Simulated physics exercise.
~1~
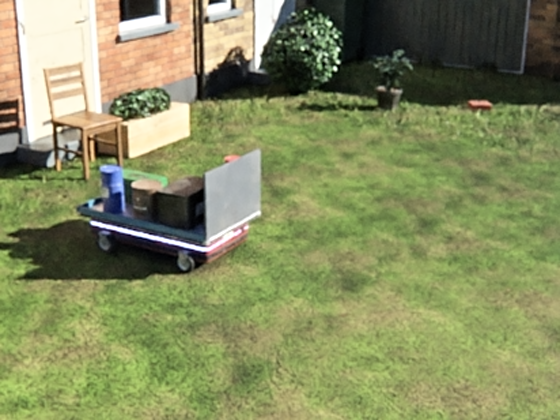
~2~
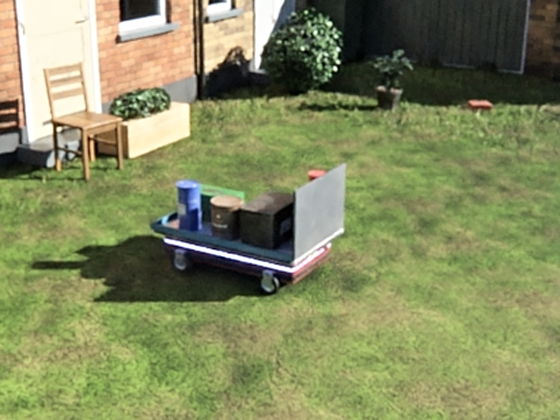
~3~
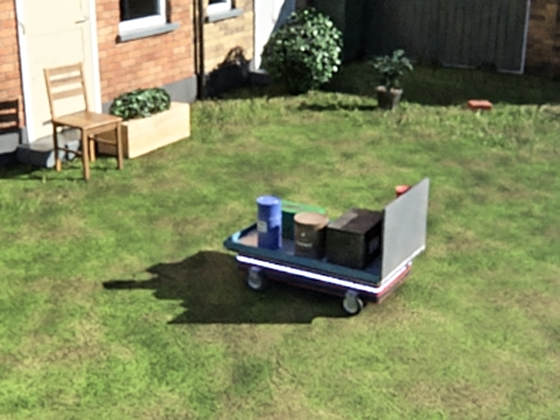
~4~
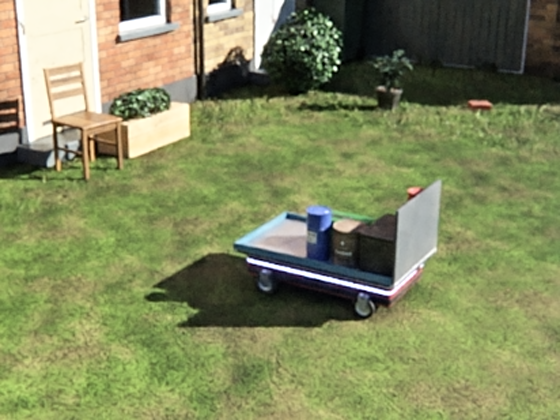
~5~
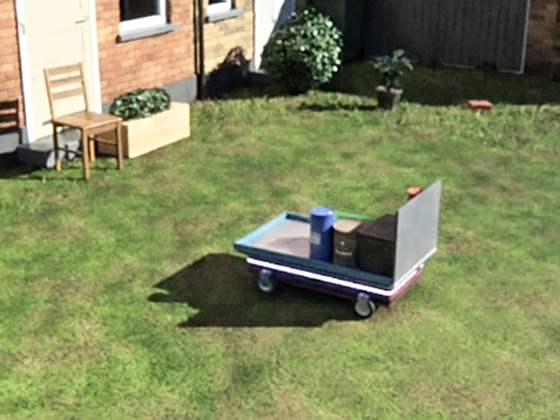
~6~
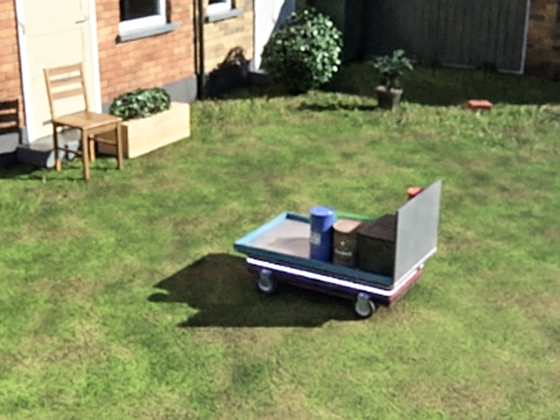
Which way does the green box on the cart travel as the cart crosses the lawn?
It travels to the right, riding along with the cart behind the blue canister and brown pail.
